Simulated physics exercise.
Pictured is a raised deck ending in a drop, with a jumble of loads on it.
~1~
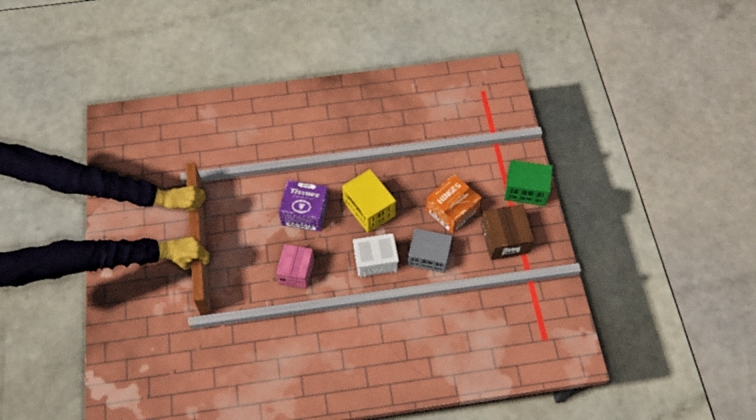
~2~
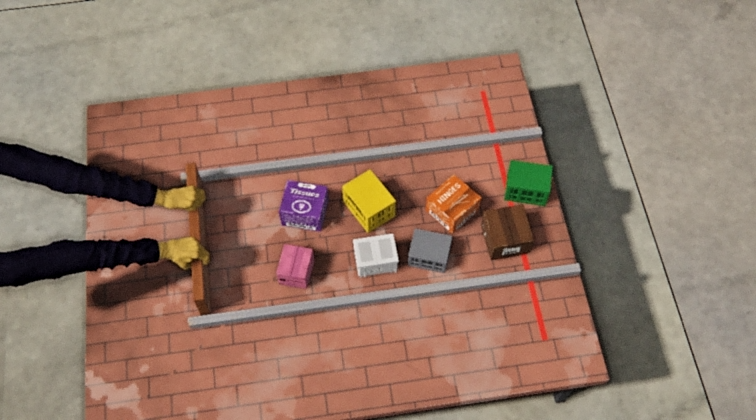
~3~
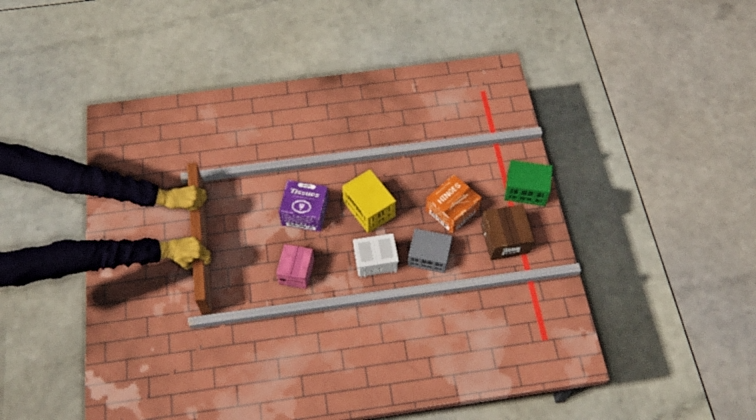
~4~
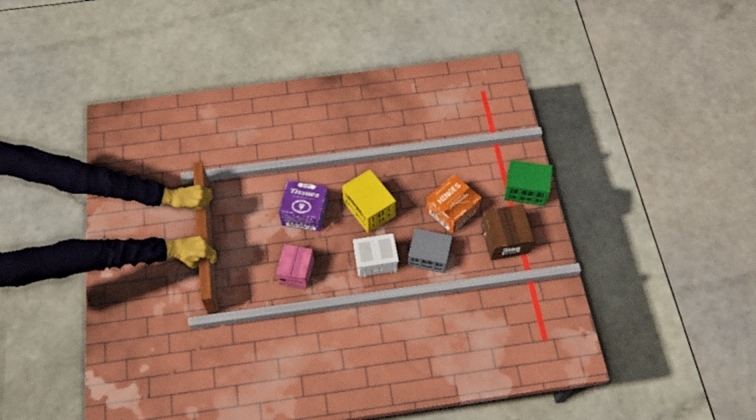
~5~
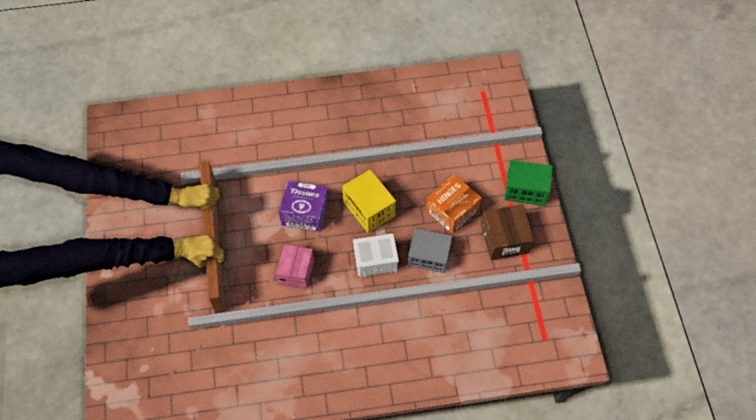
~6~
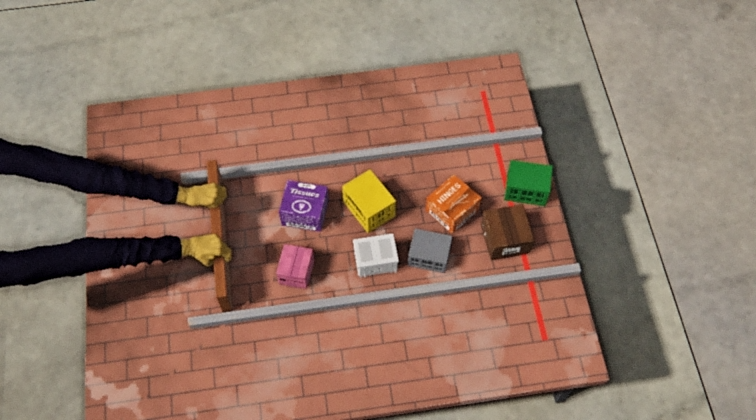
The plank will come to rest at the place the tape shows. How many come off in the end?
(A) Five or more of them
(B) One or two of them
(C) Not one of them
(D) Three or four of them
A, five or more of them.
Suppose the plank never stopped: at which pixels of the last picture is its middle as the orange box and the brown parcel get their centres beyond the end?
For the orange box, about (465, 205); for the brown parcel, about (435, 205).
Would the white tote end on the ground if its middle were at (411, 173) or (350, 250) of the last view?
Result for the white tote: It leaves the top at position one; it is still there at position two.
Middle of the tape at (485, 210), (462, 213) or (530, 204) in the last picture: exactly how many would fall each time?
Ground tally per try: 4 / 2 / 6.
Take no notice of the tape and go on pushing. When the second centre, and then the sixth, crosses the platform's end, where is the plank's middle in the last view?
I'd say close to (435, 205), then close to (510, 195).
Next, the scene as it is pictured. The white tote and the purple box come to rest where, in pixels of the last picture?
The white tote comes to rest at (570, 232), and the purple box comes to rest at (526, 172).
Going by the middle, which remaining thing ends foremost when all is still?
It would be the white tote.
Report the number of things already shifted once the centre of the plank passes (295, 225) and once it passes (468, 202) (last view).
Respectively 2 and 8.
A little later, none off yet; green crate at rest near (528, 183); brown parcel at rest near (507, 232); orange box at rest near (453, 204).
When it is over, the number that fall off is five or more; down, yellow crate, grey crate, orange box, brown parcel and green crate.
